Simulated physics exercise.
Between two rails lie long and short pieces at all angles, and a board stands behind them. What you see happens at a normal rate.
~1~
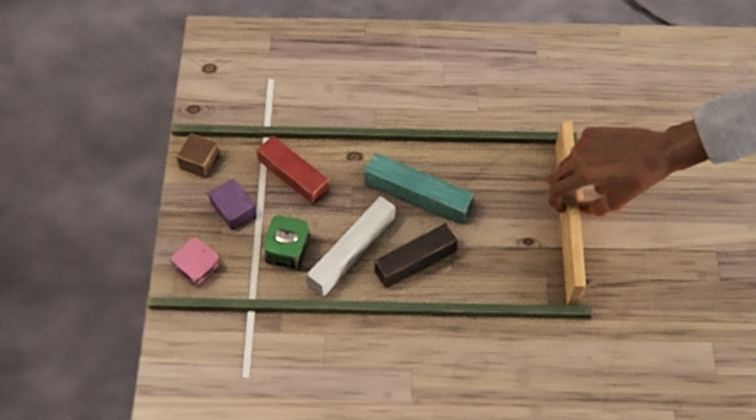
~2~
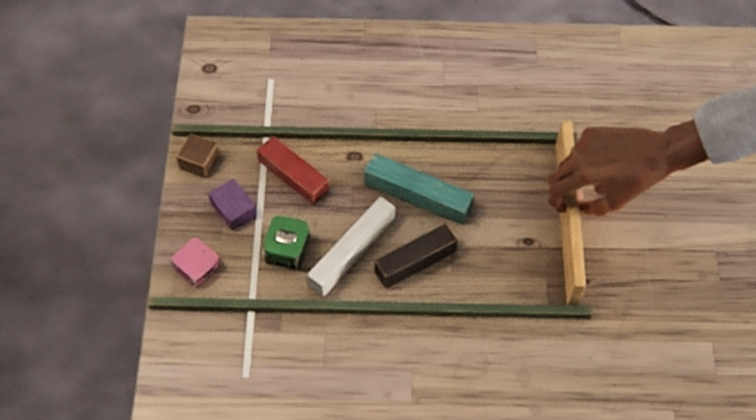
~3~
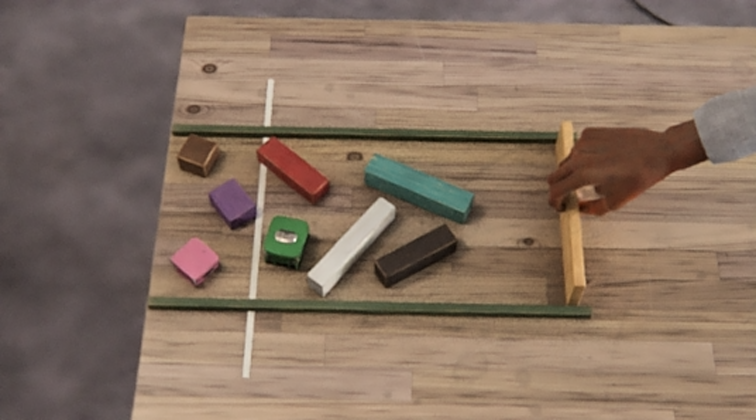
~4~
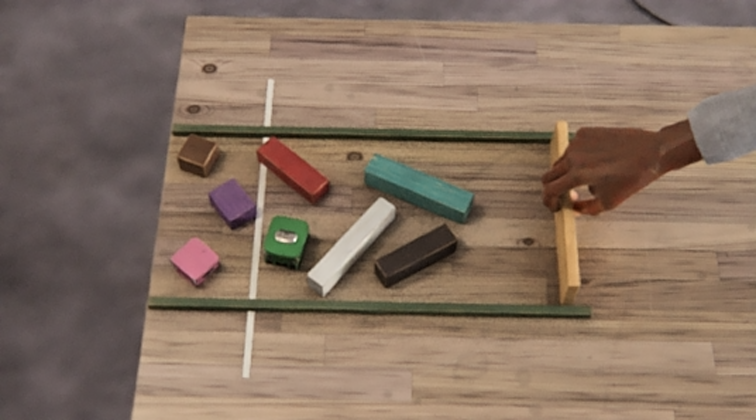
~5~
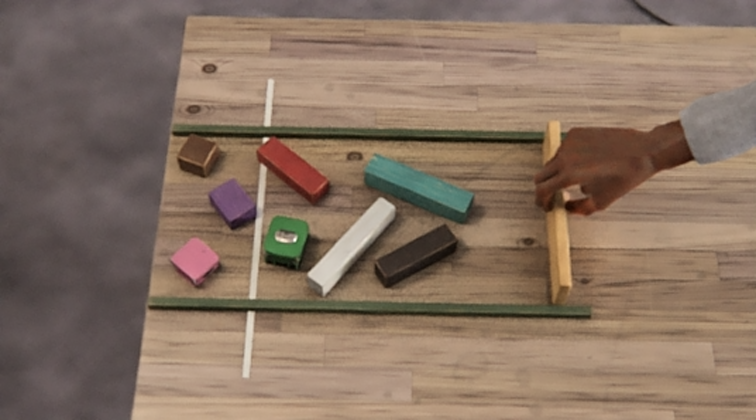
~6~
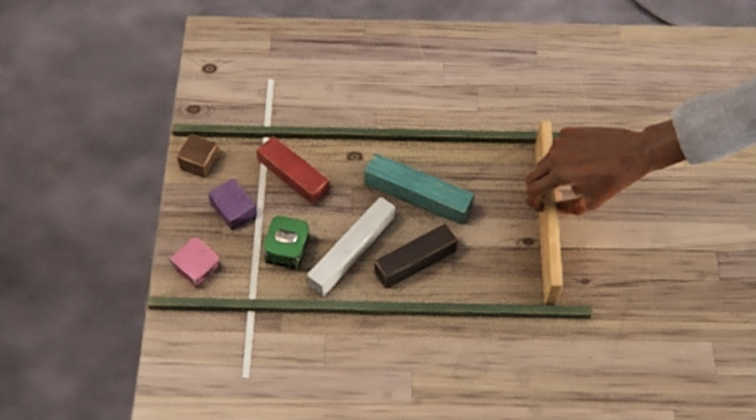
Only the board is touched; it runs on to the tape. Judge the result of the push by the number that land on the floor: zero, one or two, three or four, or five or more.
Seems one or two of them come crashing down.
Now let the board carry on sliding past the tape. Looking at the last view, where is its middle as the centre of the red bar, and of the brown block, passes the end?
Its middle is about (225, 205) and about (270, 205).
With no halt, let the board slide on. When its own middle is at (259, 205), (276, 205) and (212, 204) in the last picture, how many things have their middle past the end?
Result per place: 1; 0; 5.
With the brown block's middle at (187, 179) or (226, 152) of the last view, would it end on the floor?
Trial 1: Off; trial 2: Off.
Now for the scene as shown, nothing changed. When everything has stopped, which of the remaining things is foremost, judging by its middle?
Looking at the middles, it's the purple block.
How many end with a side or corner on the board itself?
So the total is 2.
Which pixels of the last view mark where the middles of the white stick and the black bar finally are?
Listed as asked: First (208, 247), and then (224, 259).
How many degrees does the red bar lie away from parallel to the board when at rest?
Roughly 50 degrees.
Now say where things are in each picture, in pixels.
The first frame shows brown block (198, 156); pink case (196, 263); purple block (233, 204); board (570, 212); tape (259, 217).
The second frame shows pink case (196, 263); green case (287, 242).
The third frame shows purple block (233, 204); turquoise bar (418, 189).
The fourth frame shows brown block (198, 156); board (564, 211).
The fifth frame shows pink case (196, 263); white stick (352, 246).
The sixth frame shows brown block (198, 156); pink case (196, 263); purple block (233, 204); board (548, 211); tape (259, 217).
A little later, none off yet; brown block at rest near (198, 156); pink case at rest near (196, 263); purple block at rest near (233, 204).
When it is over, the number that fall off is one or two; down, brown block.
